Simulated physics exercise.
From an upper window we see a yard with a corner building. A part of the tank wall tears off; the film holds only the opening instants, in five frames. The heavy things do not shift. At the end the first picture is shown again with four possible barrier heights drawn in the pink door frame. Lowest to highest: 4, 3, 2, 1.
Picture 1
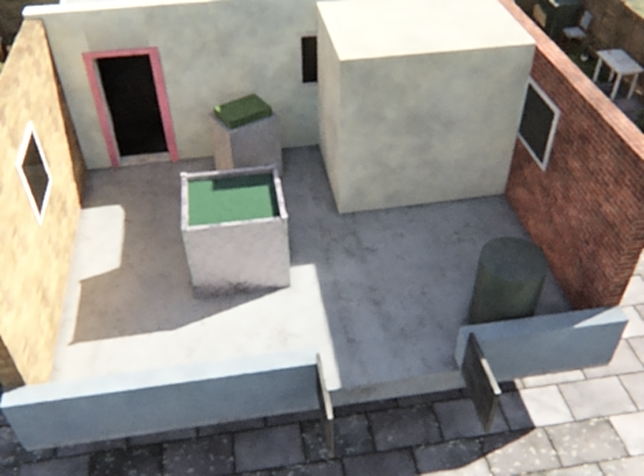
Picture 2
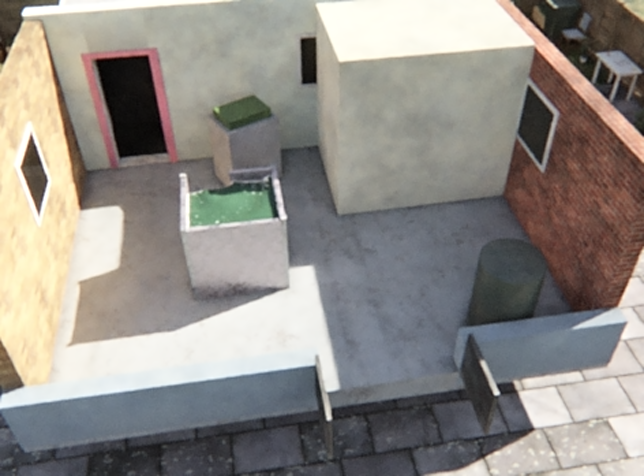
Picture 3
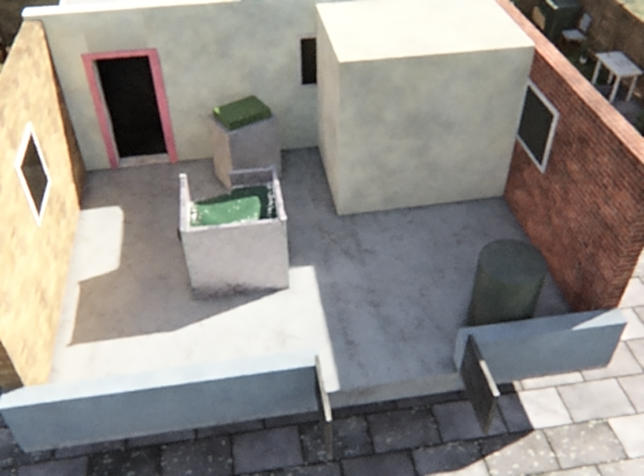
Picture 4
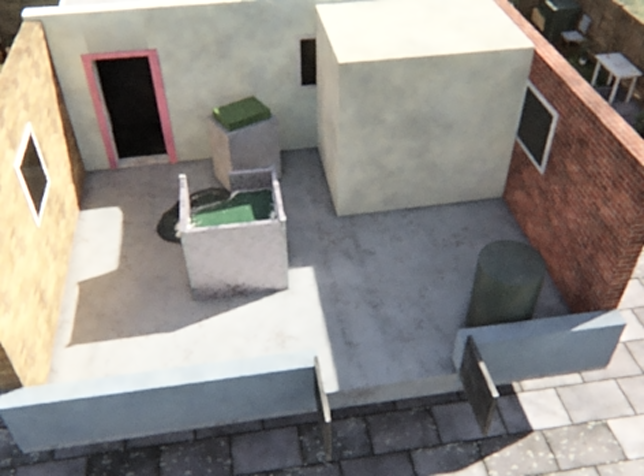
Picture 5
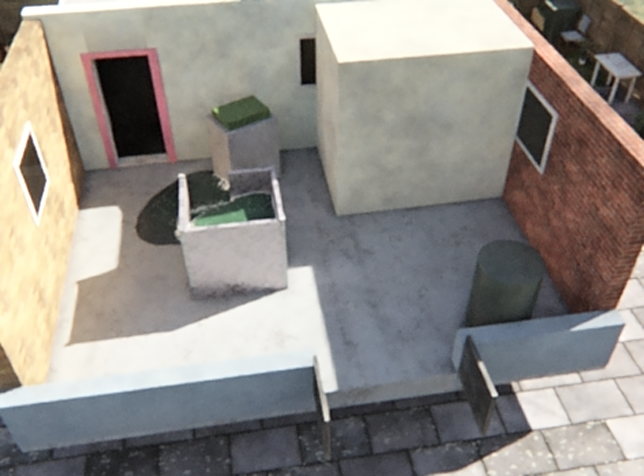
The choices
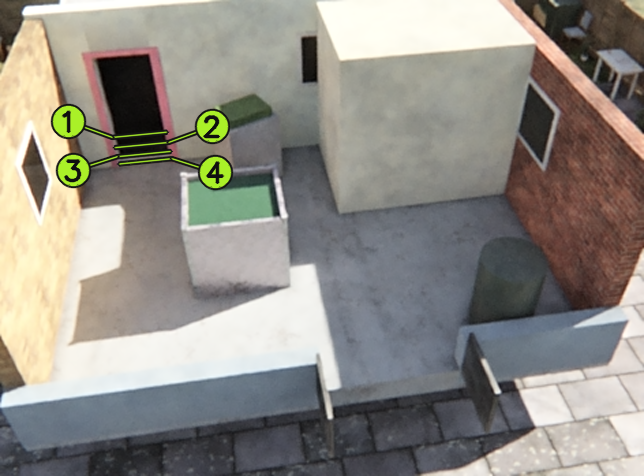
Green water sloshing in an open tank in a walled yard, then spreading across the ground behind it towards the left.
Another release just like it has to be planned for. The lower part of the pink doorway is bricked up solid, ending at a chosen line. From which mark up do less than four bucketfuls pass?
2.
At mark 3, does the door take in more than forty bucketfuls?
No, it does not.
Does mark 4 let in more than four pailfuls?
Yes, that goes wrong.
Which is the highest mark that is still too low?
That is mark 3.
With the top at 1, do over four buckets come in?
No, not at all.
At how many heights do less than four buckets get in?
Two.
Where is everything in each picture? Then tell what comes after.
Water in the tank at rest, its middle at (233, 201); foot of the pink doorway at (146, 163); open gate at (390, 334), in the first picture.
Water covers 1 % of the ground, its front hidden from here, in the second picture.
Water covers 2 % of the ground, its front hidden from here, in the third picture.
Water covers 6 % of the ground, its front hidden from here, in the fourth picture.
In the fifth picture, 11 % of the ground under water, visible out to (142, 224).
In lime, 1 at (139, 134); 2 at (142, 145); 3 at (144, 154); 4 at (145, 161); from the bottom up 4, 3, 2, 1.
For mark 1, nothing gets over.
For mark 2, a bucket or two gets in.
For mark 3, about 12 bucketfuls get in.
For mark 4, dozens of bucketfuls pour in.
